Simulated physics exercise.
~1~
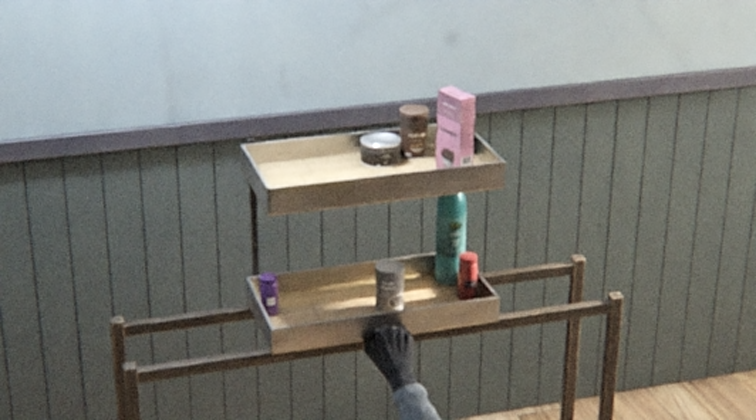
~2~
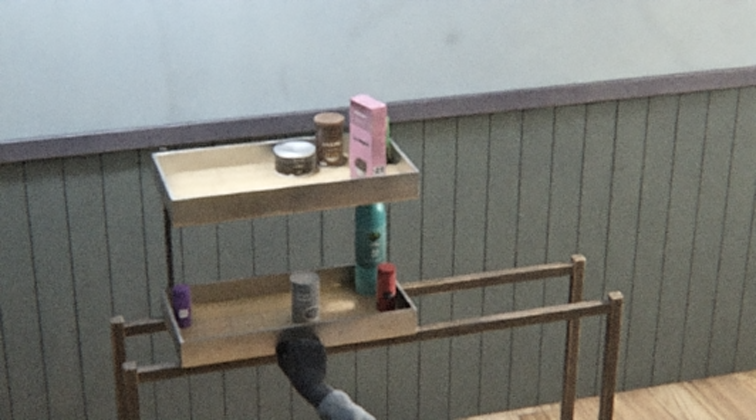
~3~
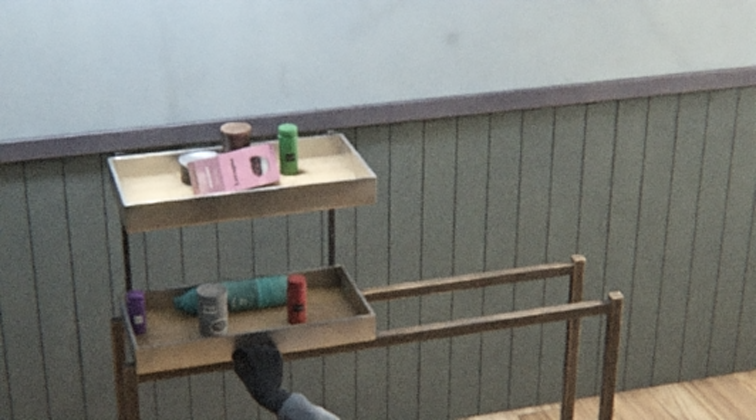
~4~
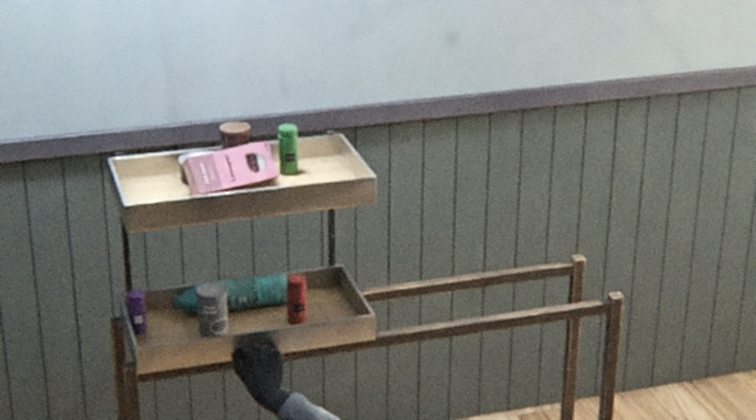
A dark-gloved hand moves a two-tier tray left, and the turquoise bottle and pink packet topple.
